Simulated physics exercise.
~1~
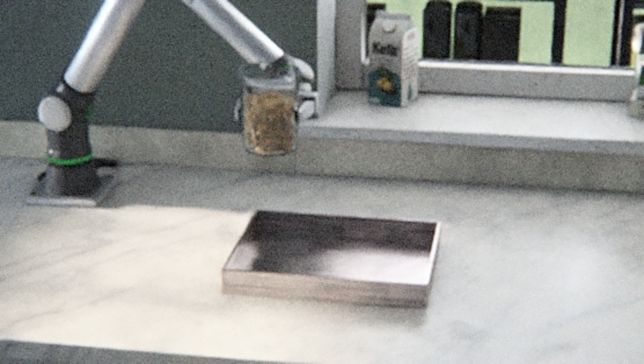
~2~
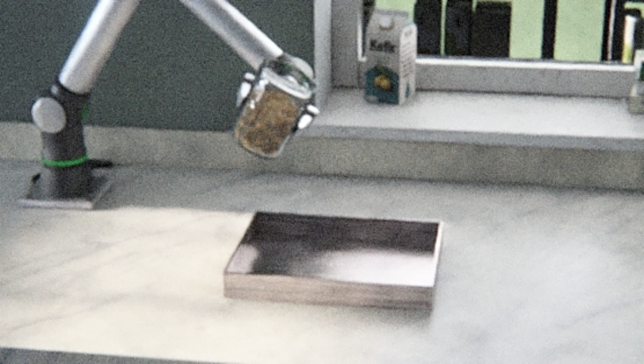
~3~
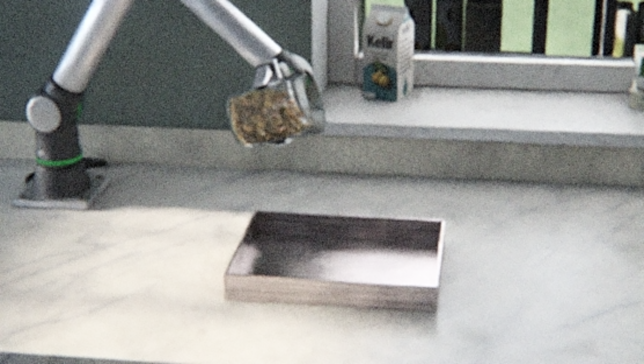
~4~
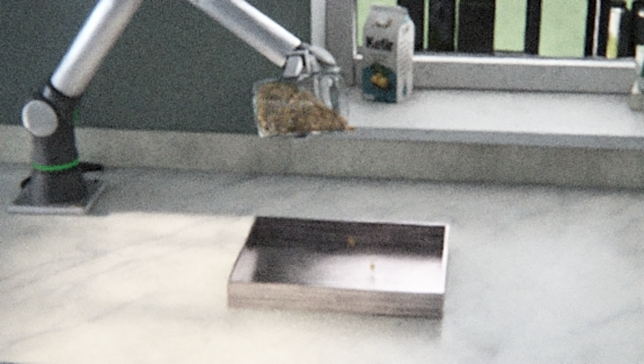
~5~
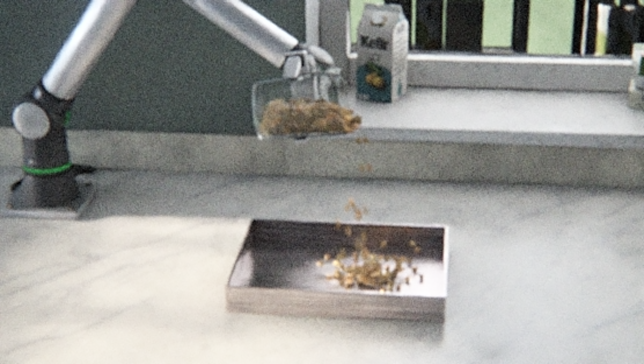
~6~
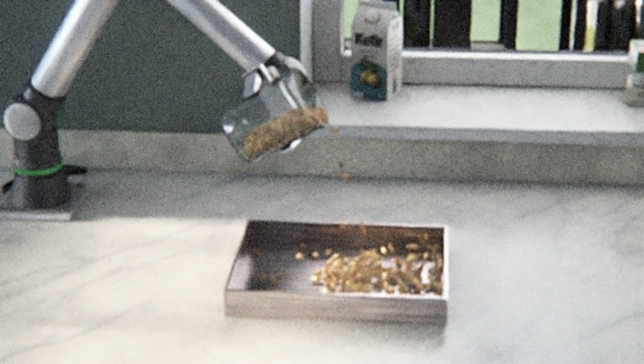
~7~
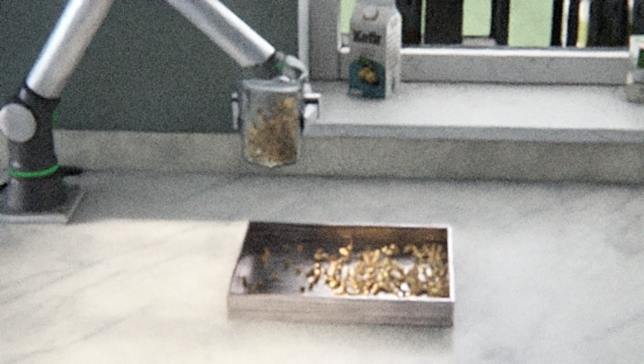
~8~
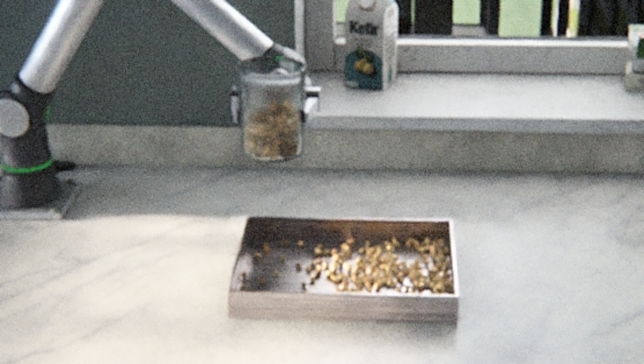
Robot arm tipping a clear cup over a shallow tray, spilling some of its dried chickpeas, then righting it still partly full.
